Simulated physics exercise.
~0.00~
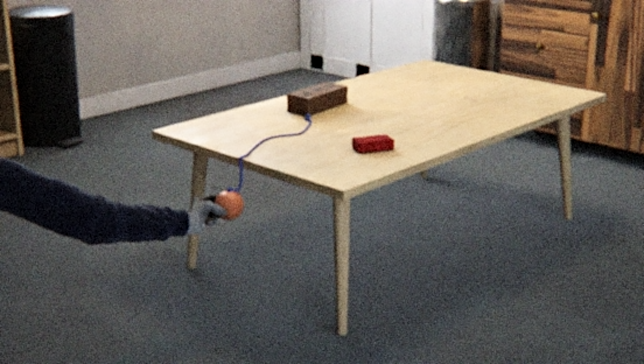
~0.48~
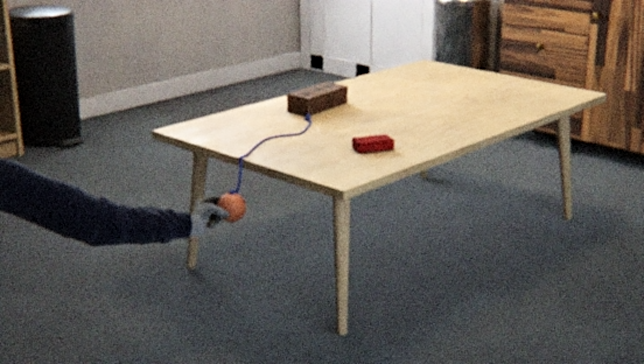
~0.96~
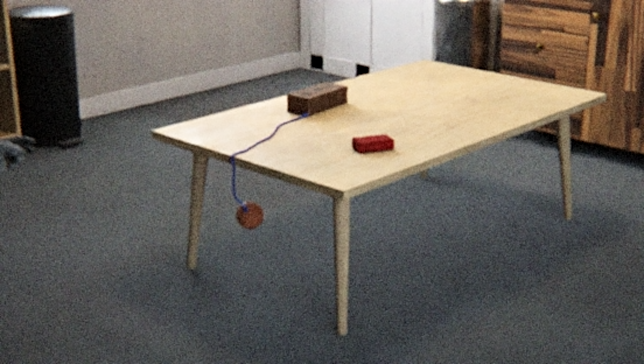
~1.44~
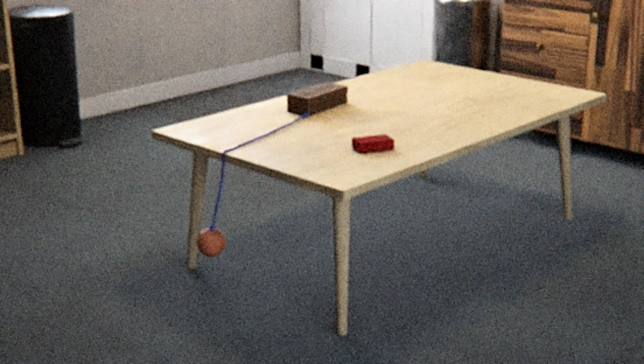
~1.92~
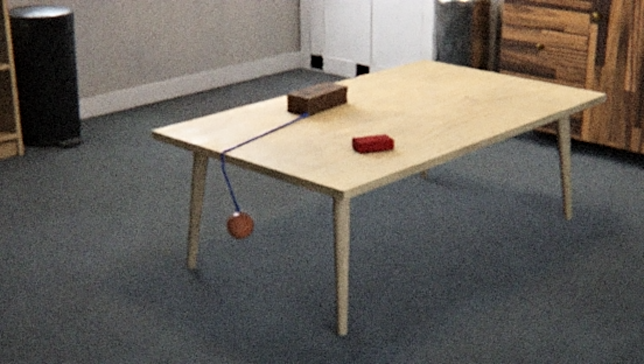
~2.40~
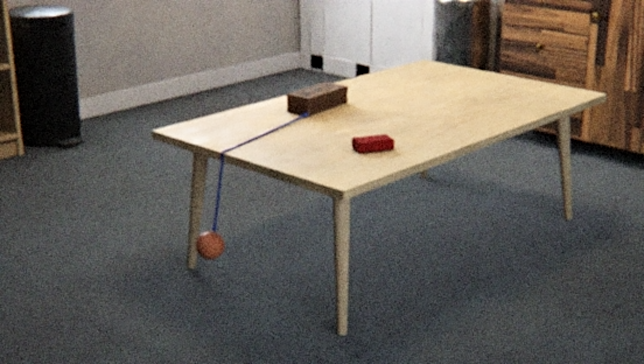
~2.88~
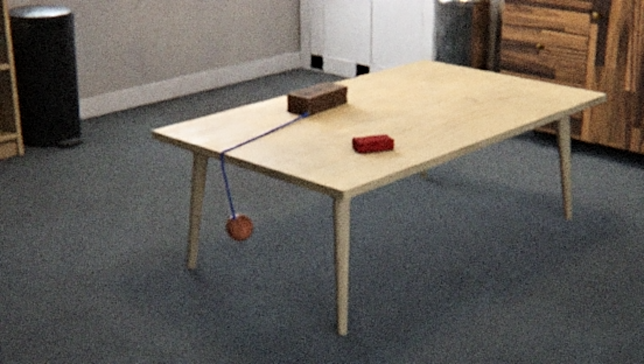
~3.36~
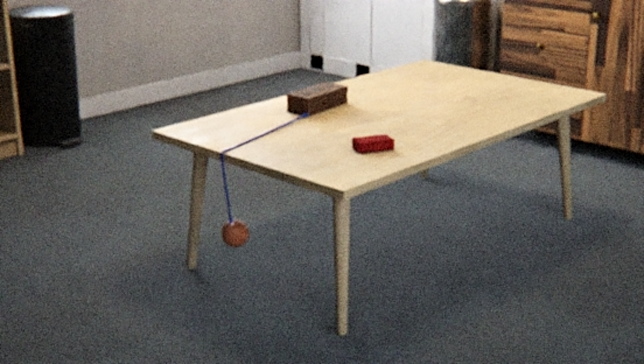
An orange ball on a blue cord is held by a gloved hand in a dark sleeve, just past the near left edge of a pale wooden table. The view looks down across a room with grey carpet, a black bin behind at left and wooden drawers at right. The cord runs over the tabletop to a brown brick, with a small red block nearby. The hand lets go and withdraws left, and the orange swings right, then left and back again beneath the edge. It ends hanging above the floor, while brick and block stay put.
